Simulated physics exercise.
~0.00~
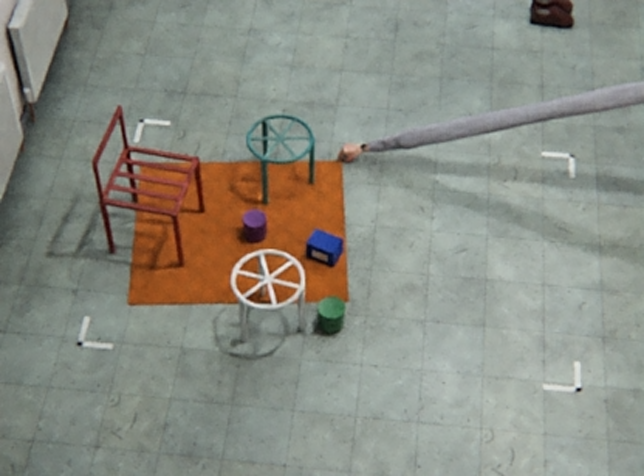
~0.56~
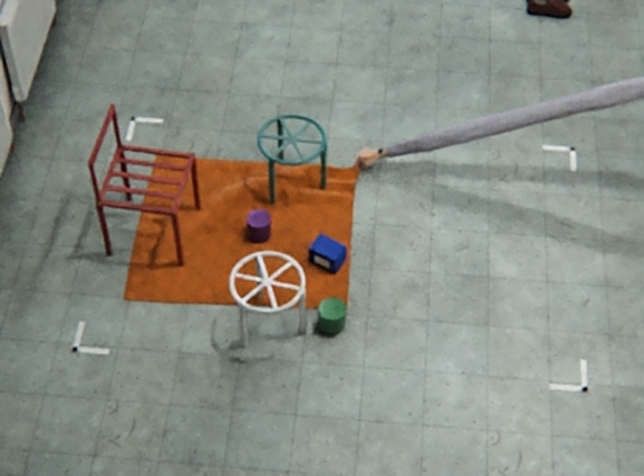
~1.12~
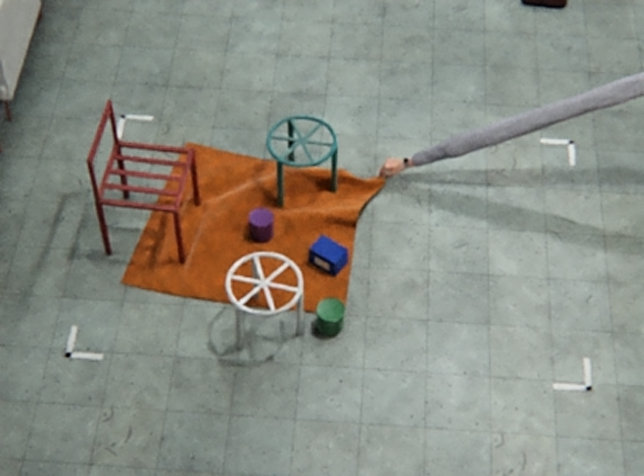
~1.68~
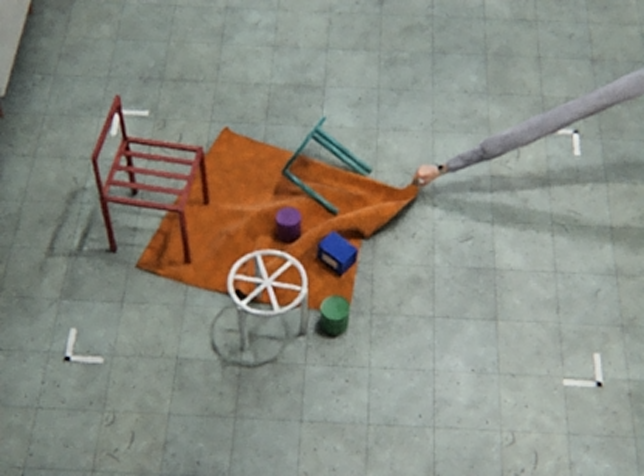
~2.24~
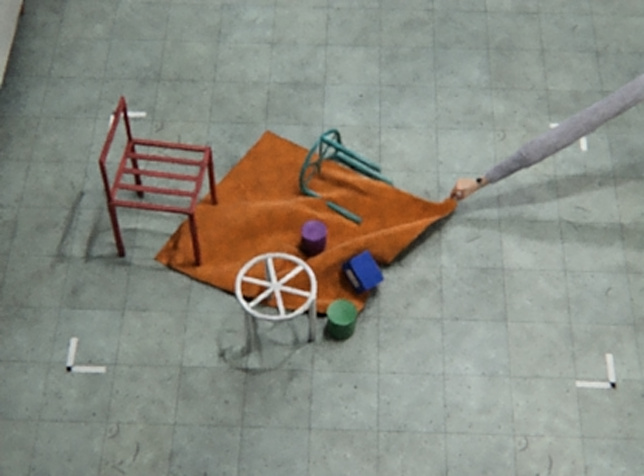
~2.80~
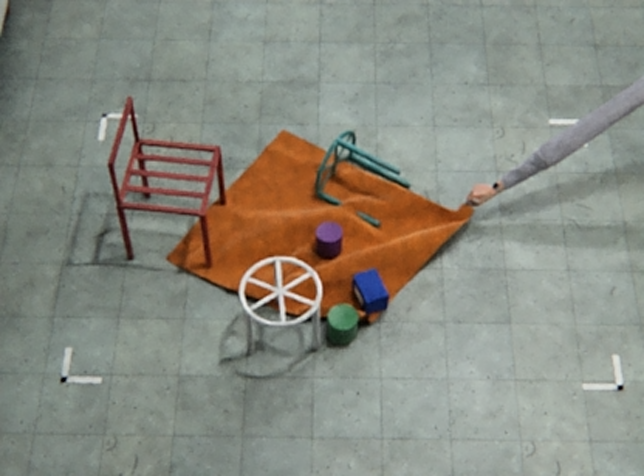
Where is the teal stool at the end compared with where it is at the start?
It ends up clearly farther to the right and slightly lower in view than where it stands at the start, still on the orange sheet.
